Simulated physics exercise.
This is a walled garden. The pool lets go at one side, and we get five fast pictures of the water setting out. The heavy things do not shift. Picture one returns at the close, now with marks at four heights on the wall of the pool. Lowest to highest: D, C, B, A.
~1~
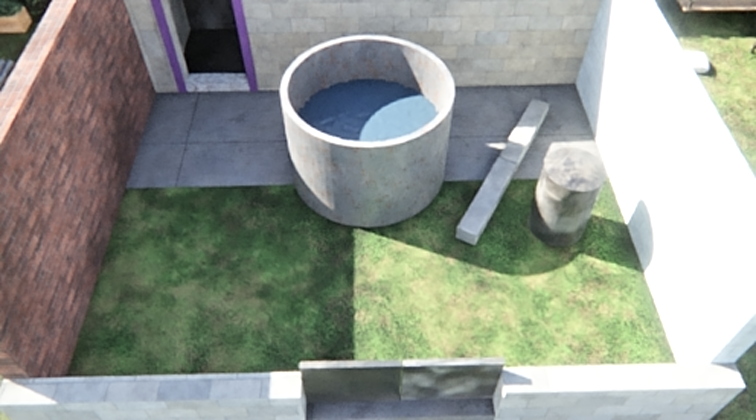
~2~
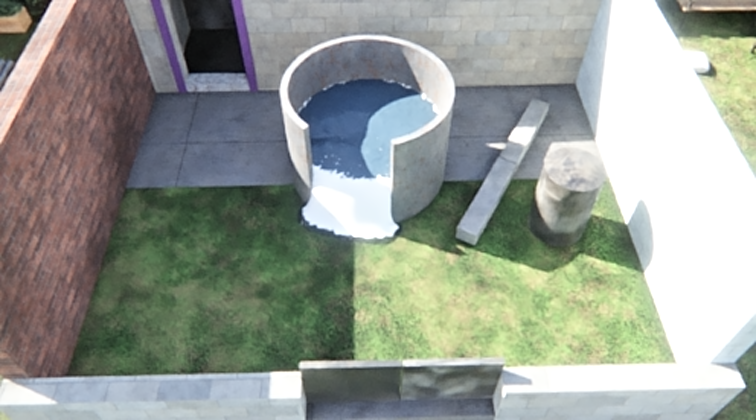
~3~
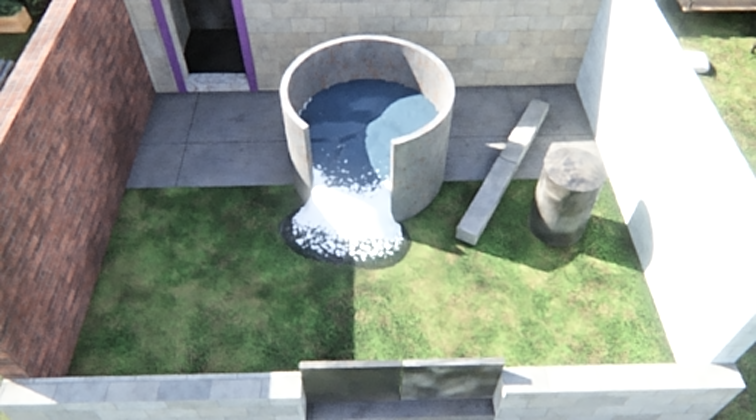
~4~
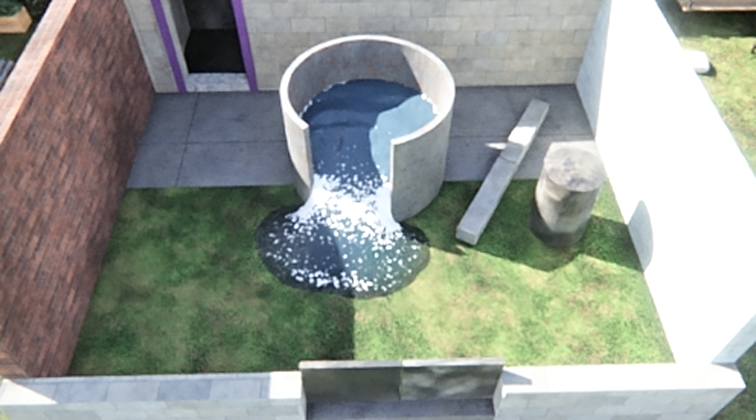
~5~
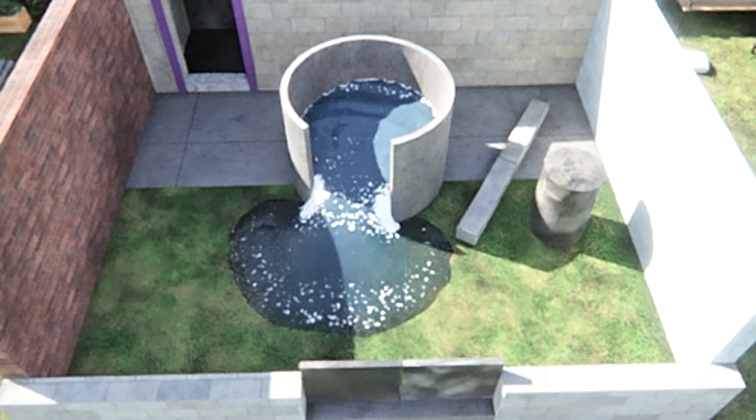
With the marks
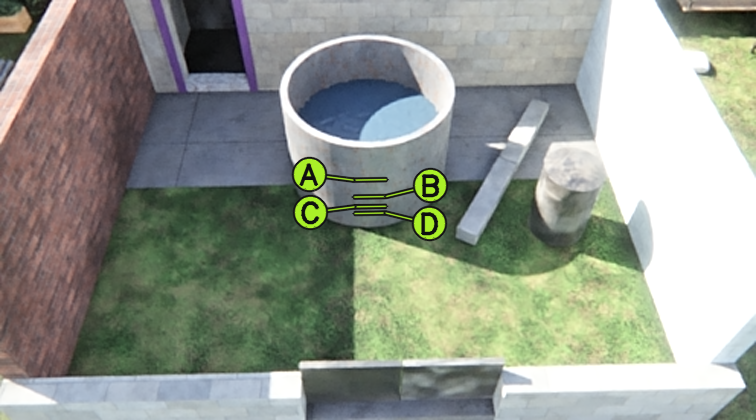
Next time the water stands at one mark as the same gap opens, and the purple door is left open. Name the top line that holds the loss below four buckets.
A.
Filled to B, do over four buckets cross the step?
No, not at all.
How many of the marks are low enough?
All of them.
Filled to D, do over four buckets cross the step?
No, that is safe.
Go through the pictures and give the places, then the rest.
The first frame shows water in the pool at rest, its middle at (368, 126); foot of the purple doorway at (219, 91); shut gate at (402, 367).
In the second frame, 1 % of the ground under water, visible out to (307, 208).
In the third frame, 3 % of the ground under water, visible out to (399, 252).
In the fourth frame, 7 % of the ground under water, visible out to (268, 255).
In the fifth frame, 12 % of the ground under water, visible out to (284, 319).
In lime, A at (369, 179); B at (370, 196); C at (370, 206); D at (370, 213); from the bottom up D, C, B, A.
If A is chosen, a splash gets over, under a bucket.
If B is chosen, nothing gets over.
If C is chosen, nothing gets over.
If D is chosen, nothing gets over.
